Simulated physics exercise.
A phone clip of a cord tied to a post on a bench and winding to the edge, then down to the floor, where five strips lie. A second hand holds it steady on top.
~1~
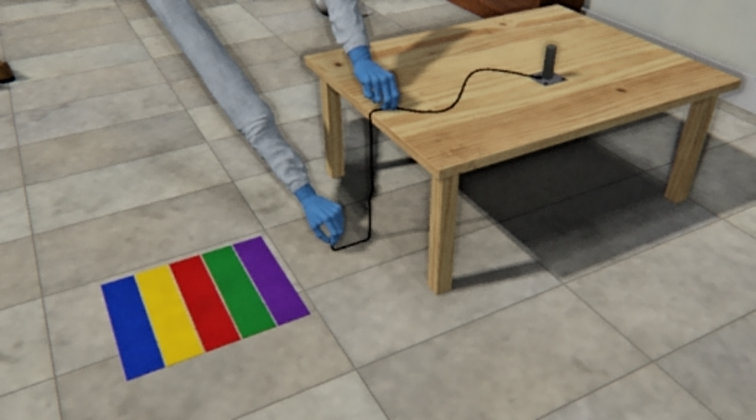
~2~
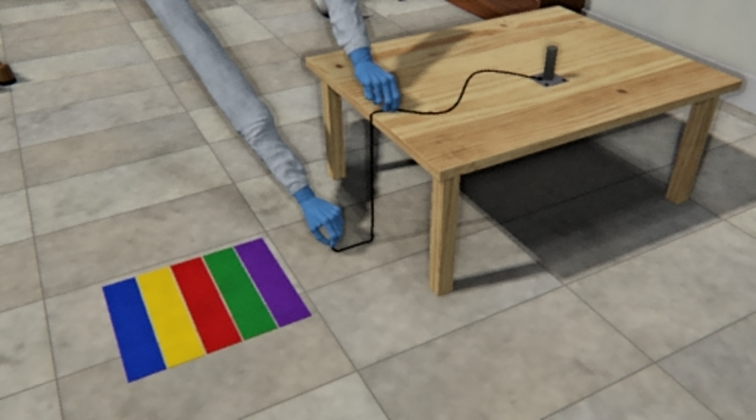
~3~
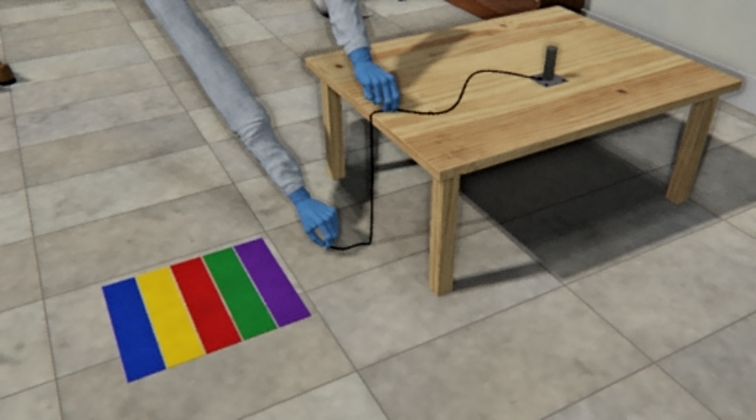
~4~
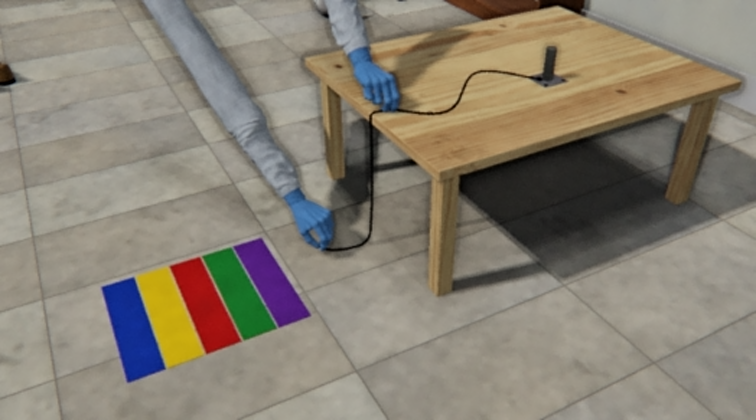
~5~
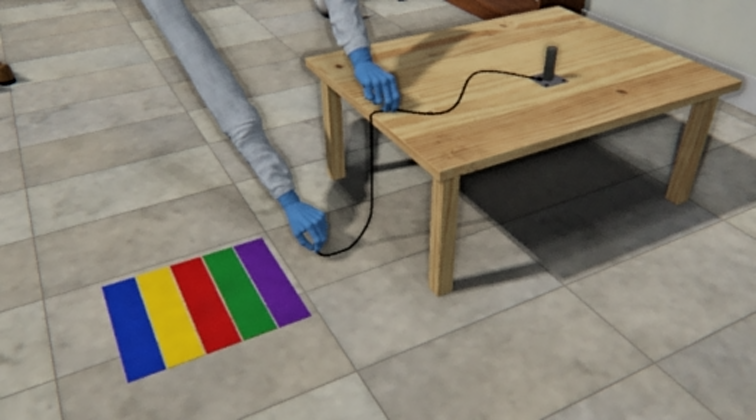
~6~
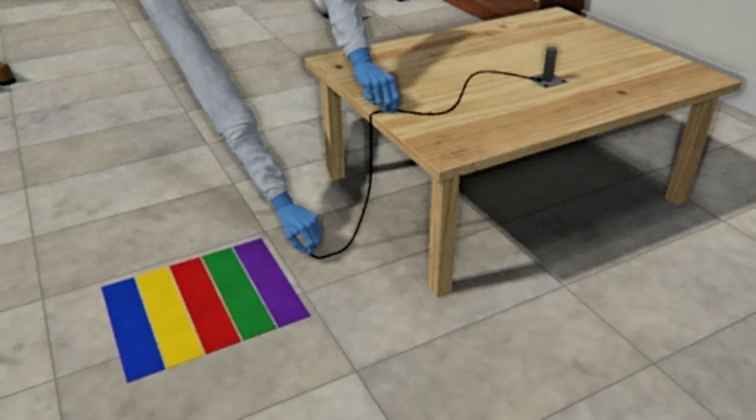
Two blue-gloved hands in pale grey sleeves hold a black cord beside a wooden table on a tiled floor, seen from above at an angle. The cord winds from a dark post on the tabletop over the left edge, with blue, yellow, red, green and purple strips lying at lower left. The lower hand draws the cord's end slightly left, rounding its bend, while the upper hand and view stay still.
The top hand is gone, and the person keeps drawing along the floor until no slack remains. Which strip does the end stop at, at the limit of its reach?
It stops at the yellow strip.
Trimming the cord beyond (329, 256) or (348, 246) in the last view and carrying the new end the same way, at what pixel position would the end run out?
In that order: (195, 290) and (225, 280).
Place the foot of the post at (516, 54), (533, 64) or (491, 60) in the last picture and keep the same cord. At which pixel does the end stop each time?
In pixels, the answers are (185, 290), (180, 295) and (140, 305).
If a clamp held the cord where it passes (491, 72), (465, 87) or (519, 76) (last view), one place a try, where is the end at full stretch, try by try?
First try (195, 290), second try (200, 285), third try (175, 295).
Soon after, end near (215, 281); over red.
After that, end near (182, 292); over red.
At the stop, end near (160, 299); over yellow. The end stops over the yellow strip.
